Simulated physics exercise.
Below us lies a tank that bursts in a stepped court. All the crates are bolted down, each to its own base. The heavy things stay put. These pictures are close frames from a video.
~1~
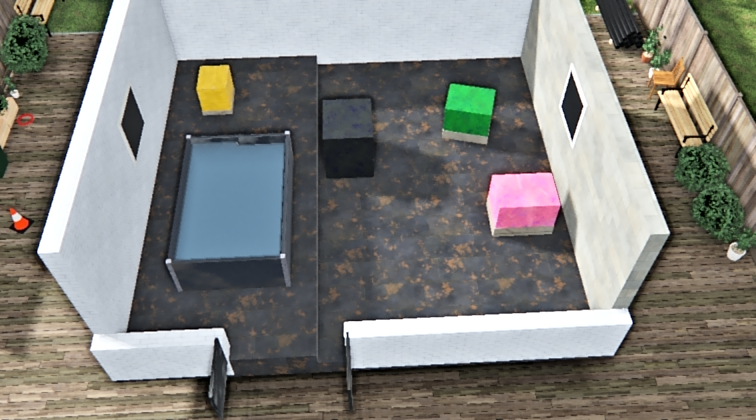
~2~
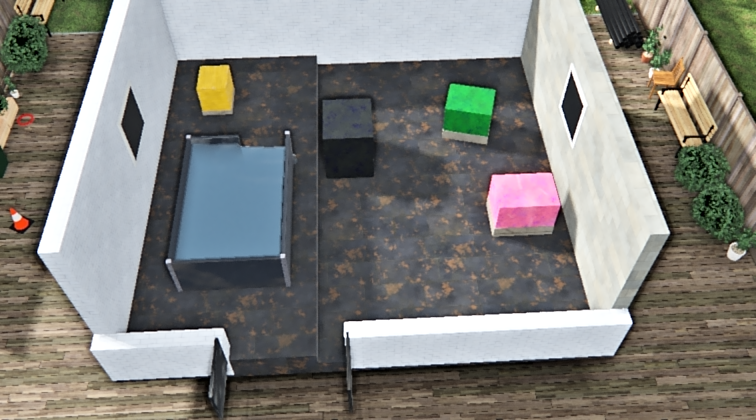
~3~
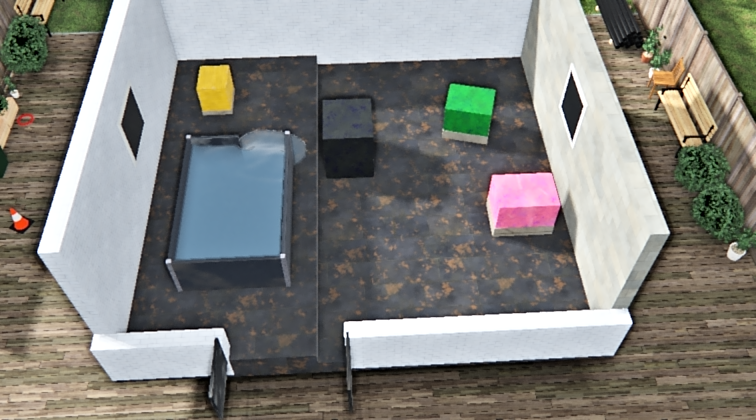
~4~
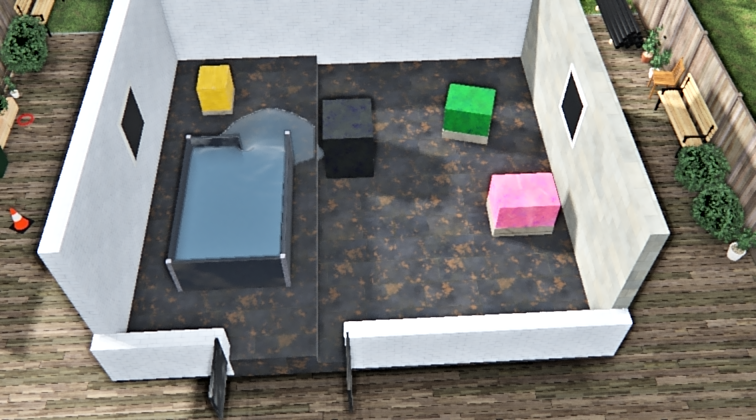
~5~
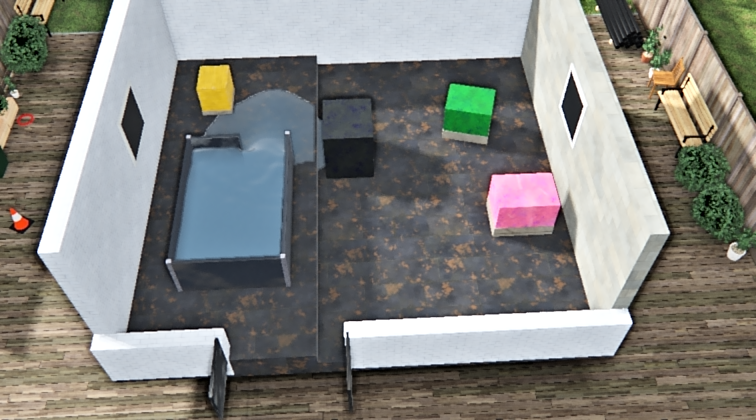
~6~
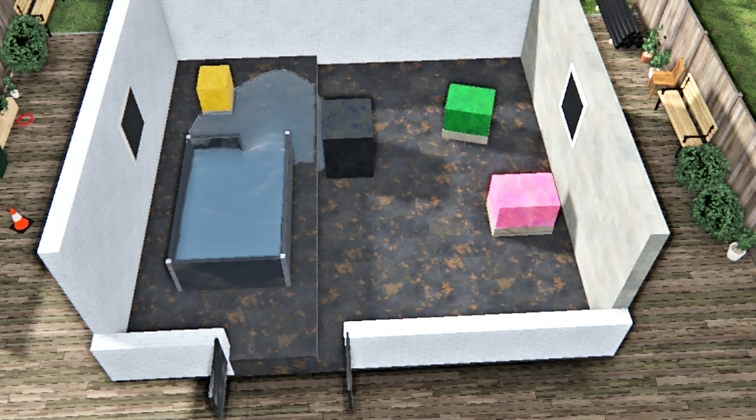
Water poured out through a gap in the far side of an open tank, spreading across the dark floor between the yellow and black blocks, while the green and pink ones stayed still.
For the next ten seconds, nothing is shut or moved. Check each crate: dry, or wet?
Outcome: The pink crate will be out of the water's reach, the yellow crate will be within the water's reach, the green crate will be out of the water's reach.
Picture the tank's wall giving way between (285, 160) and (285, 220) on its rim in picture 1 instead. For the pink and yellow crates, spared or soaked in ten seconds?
Note - pink goes wet, yellow remains untouched.
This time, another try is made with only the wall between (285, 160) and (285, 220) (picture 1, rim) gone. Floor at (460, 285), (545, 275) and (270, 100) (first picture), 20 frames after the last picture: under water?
So it's liquid at the first, liquid at the second and nothing at the third.
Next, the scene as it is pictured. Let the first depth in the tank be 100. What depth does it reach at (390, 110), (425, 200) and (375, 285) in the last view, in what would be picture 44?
4, 4 and 0 per cent, roughly.
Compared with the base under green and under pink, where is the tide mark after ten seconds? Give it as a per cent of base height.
Roughly 70 and 60 per cent respectively.
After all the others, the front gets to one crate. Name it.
I'd go with the pink crate.
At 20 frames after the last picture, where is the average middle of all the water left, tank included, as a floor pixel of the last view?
The centre of mass sits at about (286, 149).
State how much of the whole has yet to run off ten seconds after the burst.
Some 100 per cent.
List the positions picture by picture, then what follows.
The first frame shows the open tank at (233, 197) is whole and still.
In the second frame, the front is at a hidden place, out from the gap on the open tank's far side.
In the third frame, the front is at a hidden place, out from the gap on the open tank's far side.
In the fourth frame, water pours out on the open tank's far side and has run to (261, 113).
In the fifth frame, the front is at (281, 93), out from the gap on the open tank's far side.
In the sixth frame, the front is at (288, 74), out from the gap on the open tank's far side.
A moment on, water covers 20 % of the floor; the pink crate not reached, the yellow crate water round its plinth, the green crate not reached.
Next, water covers 30 % of the floor; the pink crate not reached, the yellow crate water round its plinth, the green crate not reached.
Then, water covers 40 % of the floor; the pink crate not reached, the yellow crate water round its plinth, the green crate water round its plinth.
Later, water covers 65 % of the floor; the pink crate water round its plinth, the yellow crate water round its plinth, the green crate water round its plinth.
In the end, water covers 90 % of the floor; the pink crate stayed above the water, the yellow crate was topped, the green crate stayed above the water.
